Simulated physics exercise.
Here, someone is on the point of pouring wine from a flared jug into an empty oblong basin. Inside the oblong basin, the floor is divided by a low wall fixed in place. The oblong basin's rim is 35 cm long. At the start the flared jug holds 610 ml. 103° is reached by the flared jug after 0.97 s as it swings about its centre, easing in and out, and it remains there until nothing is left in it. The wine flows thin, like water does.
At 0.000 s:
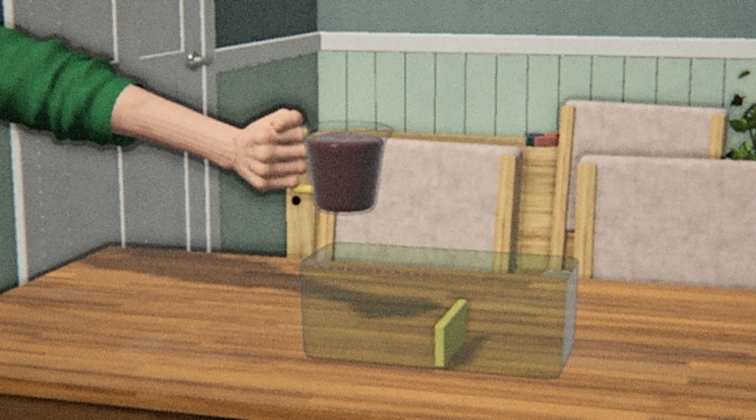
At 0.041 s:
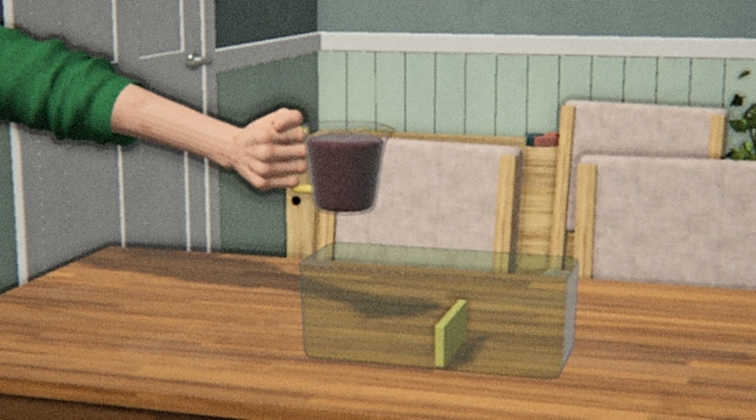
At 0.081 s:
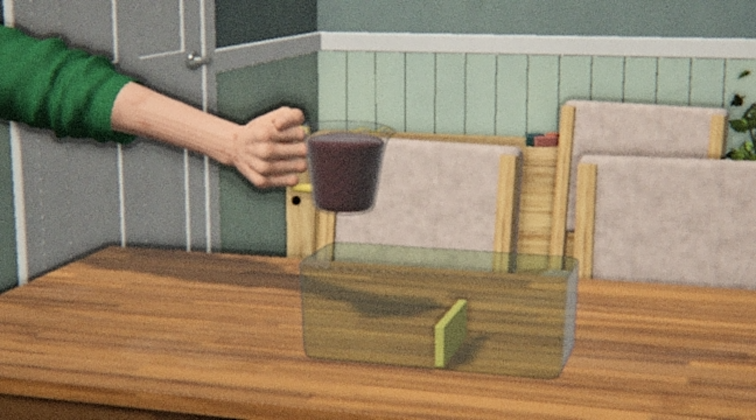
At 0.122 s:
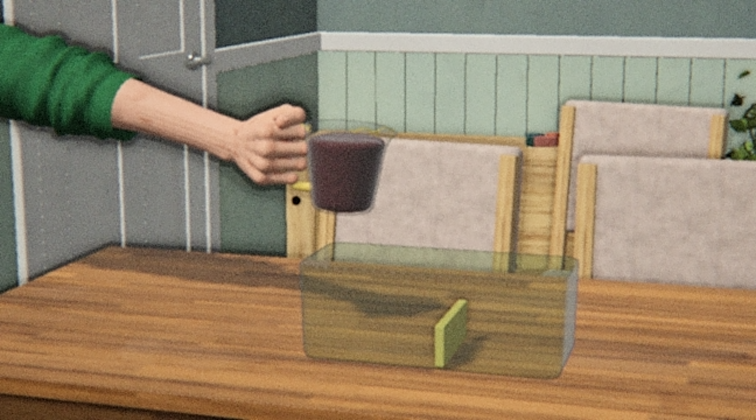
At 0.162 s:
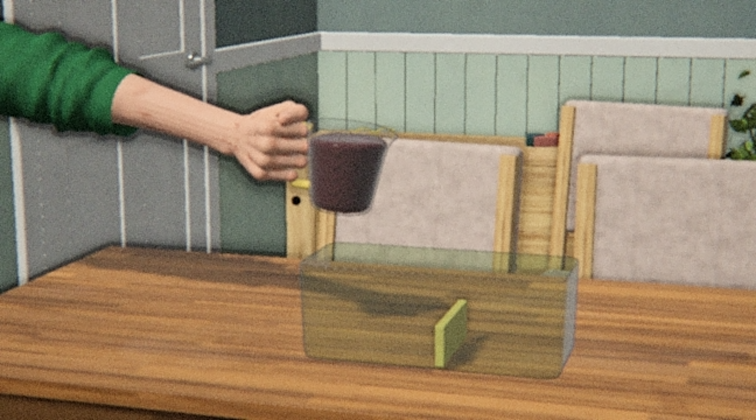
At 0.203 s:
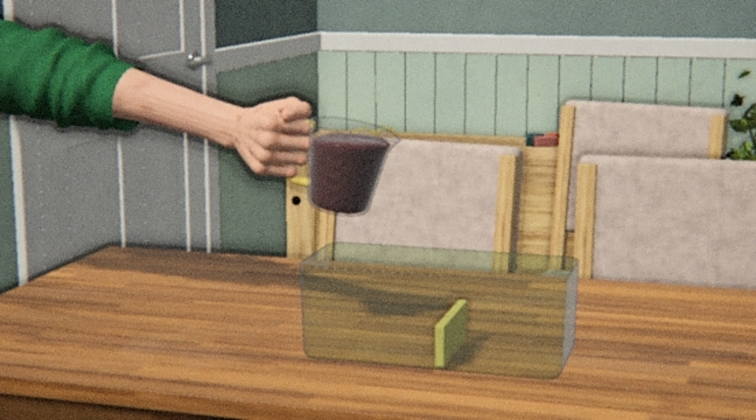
A hand in a green sleeve held a flared jug of dark red wine above a clear, empty oblong basin on a wooden table, then slowly tilted it slightly to the right.
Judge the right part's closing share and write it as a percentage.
I would judge it at 24 per cent.
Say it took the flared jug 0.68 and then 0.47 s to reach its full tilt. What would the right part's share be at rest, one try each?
The first try gives 15 percent and the second 10 percent.
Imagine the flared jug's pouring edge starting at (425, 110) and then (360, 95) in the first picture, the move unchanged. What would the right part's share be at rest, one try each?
Respectively 90 and 5 %.
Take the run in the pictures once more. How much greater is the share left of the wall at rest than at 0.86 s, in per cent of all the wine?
Roughly 32 in a hundred.
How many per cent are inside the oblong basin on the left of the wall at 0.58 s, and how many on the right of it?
About 5 left, 2 right.
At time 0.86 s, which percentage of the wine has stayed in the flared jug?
Near 18 in a hundred.
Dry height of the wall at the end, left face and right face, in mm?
Left about 36 mm, right about 48 mm.
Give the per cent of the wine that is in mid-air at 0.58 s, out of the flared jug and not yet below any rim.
It comes to roughly 20 per cent.
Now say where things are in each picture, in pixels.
The first frame shows tilt 0°; pouring edge (394, 130); surface from (310, 137) to (384, 140); the oblong basin's rim runs from (315, 255) to (572, 272); the wall's top is at (452, 314).
The second frame shows tilt 0°; pouring edge (394, 130); surface from (310, 137) to (385, 140).
The third frame shows tilt 2°; pouring edge (395, 131); surface from (311, 137) to (385, 141).
The fourth frame shows tilt 4°; pouring edge (396, 134); surface from (312, 137) to (386, 142).
The fifth frame shows tilt 7°; pouring edge (398, 136); surface from (313, 136) to (388, 143).
The sixth frame shows tilt 11°; pouring edge (400, 140); surface from (316, 137) to (391, 143).
After 0.58 s the tilt is 68° and 74 per cent is still to pour, 5 is left of the wall and 2 right of it.
After 0.86 s the tilt is 100° and 19 per cent is still to pour, 43 is left of the wall and 23 right of it.
After 1.15 s the tilt is 103° and 1 per cent is still to pour, 73 is left of the wall and 24 right of it.
After 1.47 s the tilt is 103° and 0 per cent is still to pour, 75 is left of the wall and 24 right of it.
In the end 75 per cent lies left of the wall, 24 right of it and 1 outside.
